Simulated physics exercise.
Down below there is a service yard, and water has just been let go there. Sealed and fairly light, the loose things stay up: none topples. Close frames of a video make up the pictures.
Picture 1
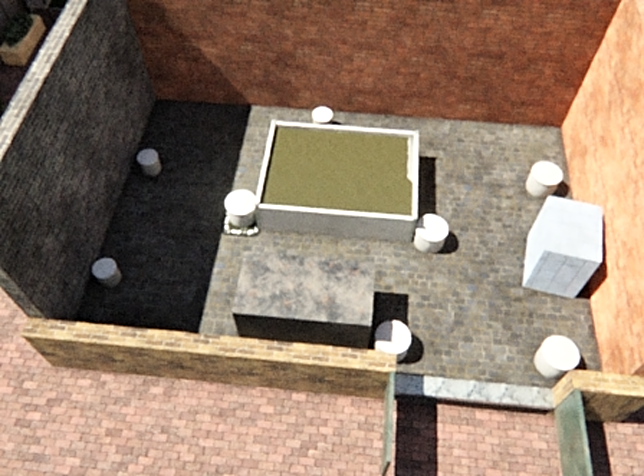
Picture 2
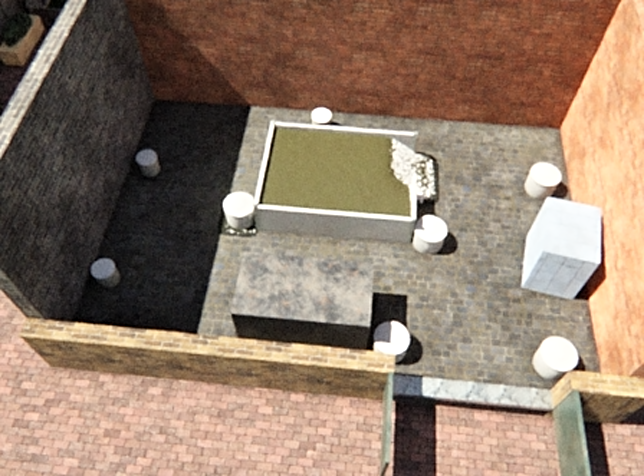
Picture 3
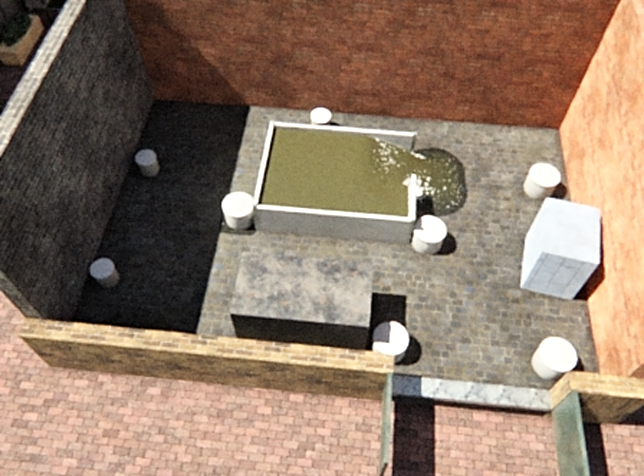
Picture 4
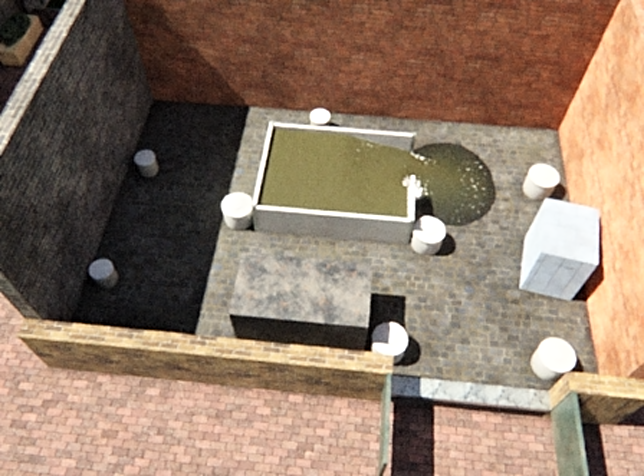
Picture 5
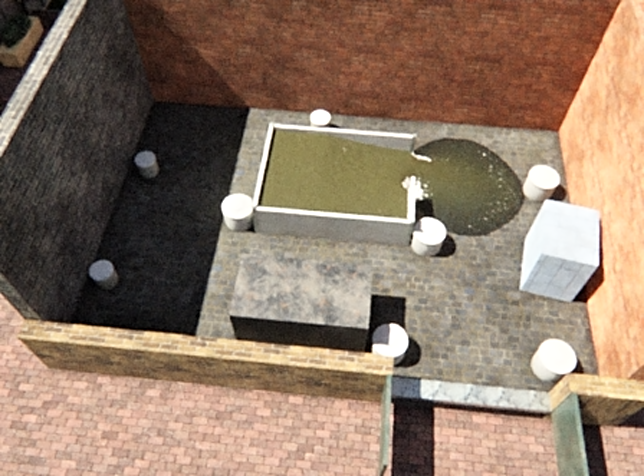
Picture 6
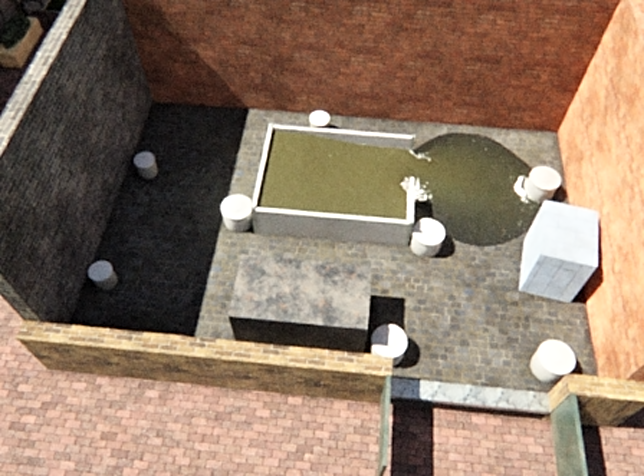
Murky olive-green water sits in a white-rimmed rectangular tank in a walled, paved yard, seen from high above by a nearly still camera. White tubs stand around the tank, with a mottled grey block in front, a pale box at right, and brick walls behind. The water bursts out through the tank's right side, foams, and spreads rightward in a rounded pool, reaching a tub near the right wall, while the tubs stay put.
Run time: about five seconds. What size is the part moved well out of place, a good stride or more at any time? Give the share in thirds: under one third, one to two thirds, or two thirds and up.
Counting the far movers, it's low - under a third.
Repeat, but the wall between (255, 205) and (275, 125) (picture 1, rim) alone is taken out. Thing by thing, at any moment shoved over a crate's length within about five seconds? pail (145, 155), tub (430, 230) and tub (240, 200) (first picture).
The first: Went past that; the second: Fell short; the third: Went past that.
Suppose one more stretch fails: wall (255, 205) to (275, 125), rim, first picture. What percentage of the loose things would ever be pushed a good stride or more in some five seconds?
50 per cent or thereabouts.
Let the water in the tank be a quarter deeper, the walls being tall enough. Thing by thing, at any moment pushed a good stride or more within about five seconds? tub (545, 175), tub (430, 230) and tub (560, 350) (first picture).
Well, in sequence: Carried that far, not carried that far, not carried that far.
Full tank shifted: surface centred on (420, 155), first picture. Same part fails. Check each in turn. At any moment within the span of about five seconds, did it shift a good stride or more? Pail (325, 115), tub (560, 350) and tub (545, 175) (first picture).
The three, one by one: Past that mark, short of that and past that mark.
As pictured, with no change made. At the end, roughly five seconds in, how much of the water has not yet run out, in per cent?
My answer is close to 98 percent.
A moment on, 0 of 8 are well off their spots; 0 afloat.
Next, 0 of 8 are well off their spots; 1 afloat.
Later, 1 of 8 are well off their spots; 1 afloat.
In the end, 1 of 8 are well off their spots, and 1 have been at some point; 2 afloat.
